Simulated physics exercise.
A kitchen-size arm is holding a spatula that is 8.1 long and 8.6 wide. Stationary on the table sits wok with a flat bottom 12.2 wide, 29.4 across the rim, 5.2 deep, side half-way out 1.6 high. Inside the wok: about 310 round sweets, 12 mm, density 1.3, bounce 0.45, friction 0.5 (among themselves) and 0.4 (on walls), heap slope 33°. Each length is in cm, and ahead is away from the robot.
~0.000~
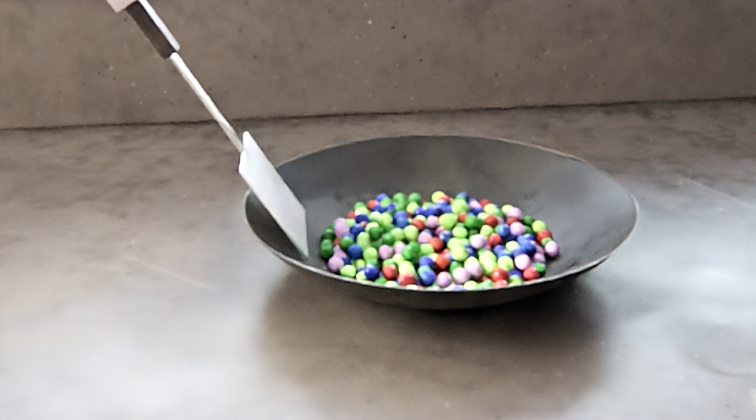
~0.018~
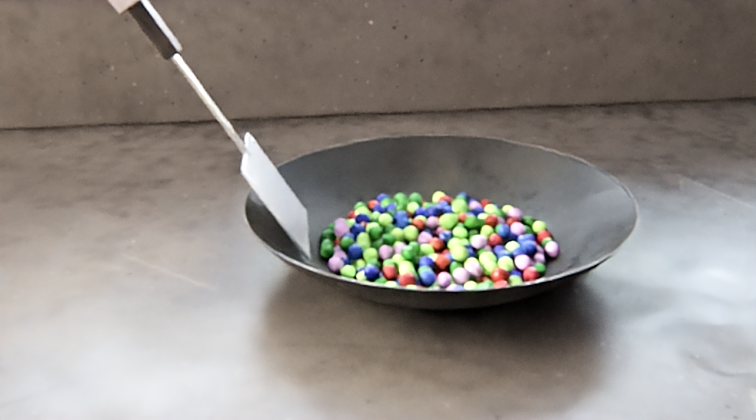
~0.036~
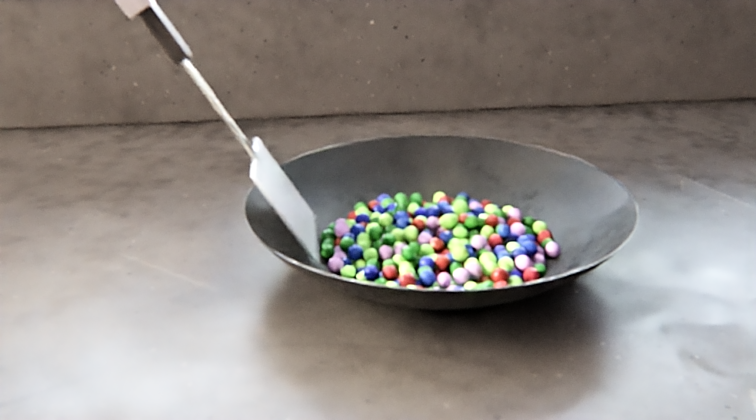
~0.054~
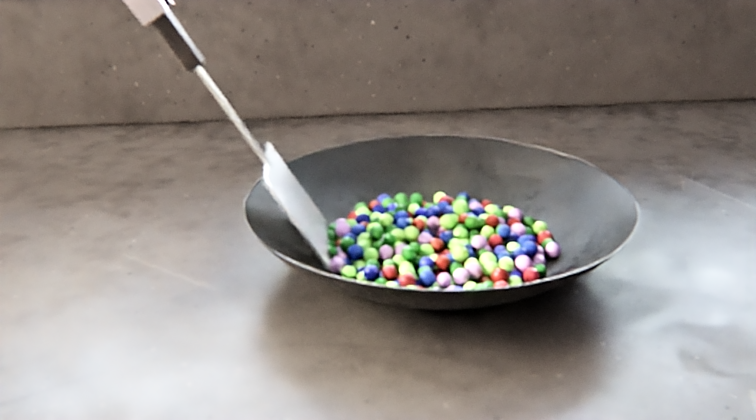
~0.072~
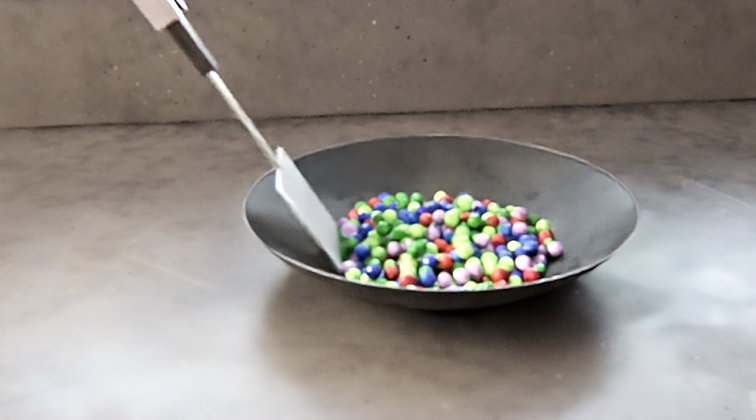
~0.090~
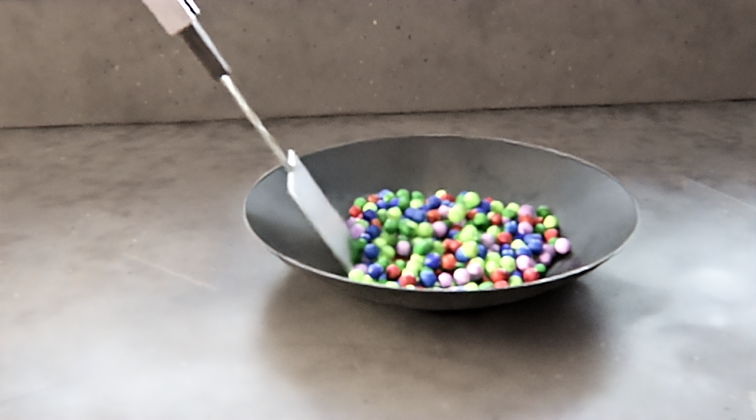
On a grey tabletop, a robot-held spatula slides rightward down inside a dark wok, nudging a heap of colourful round sweets right.
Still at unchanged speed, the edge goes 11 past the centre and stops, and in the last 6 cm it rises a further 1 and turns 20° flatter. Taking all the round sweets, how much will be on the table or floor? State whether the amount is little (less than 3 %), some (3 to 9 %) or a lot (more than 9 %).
The amount is a lot, more than 9 %.
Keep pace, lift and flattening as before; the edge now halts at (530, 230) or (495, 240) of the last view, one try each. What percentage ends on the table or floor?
Respectively some 0 and 0 percent end on the table or floor.
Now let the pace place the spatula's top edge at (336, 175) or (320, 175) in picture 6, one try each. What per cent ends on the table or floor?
I'd estimate some 35 and 35 in a hundred.
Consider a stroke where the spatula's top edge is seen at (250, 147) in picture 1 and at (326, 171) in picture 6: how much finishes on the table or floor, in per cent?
It comes to something like 35 %, give or take.
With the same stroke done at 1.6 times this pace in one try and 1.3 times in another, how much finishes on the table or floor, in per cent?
Estimates, in order: 35 % and 20 %.
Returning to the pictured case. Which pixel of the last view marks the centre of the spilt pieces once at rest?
I'd place it close to (684, 239).
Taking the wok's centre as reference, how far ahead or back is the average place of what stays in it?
Offset forward: Around 4.5 cm.
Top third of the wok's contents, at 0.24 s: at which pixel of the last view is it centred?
Around (511, 224).
By 0.24 s, sloping 59°, highest piece 4 above the table; 310 in the wok.
By 0.38 s, sloping 54°, highest piece 6 above the table; 310 in the wok.
By 0.65 s, sloping 39°, highest piece 7 above the table; 262 in the wok, 45 on the table or floor, 3 on the blade or in flight.
By 1.70 s, sloping 39°, highest piece 7 above the table; 261 in the wok, 49 on the table or floor.
Final count, 261 in the wok, 49 on the table or floor. That is 16 % on the table or floor.
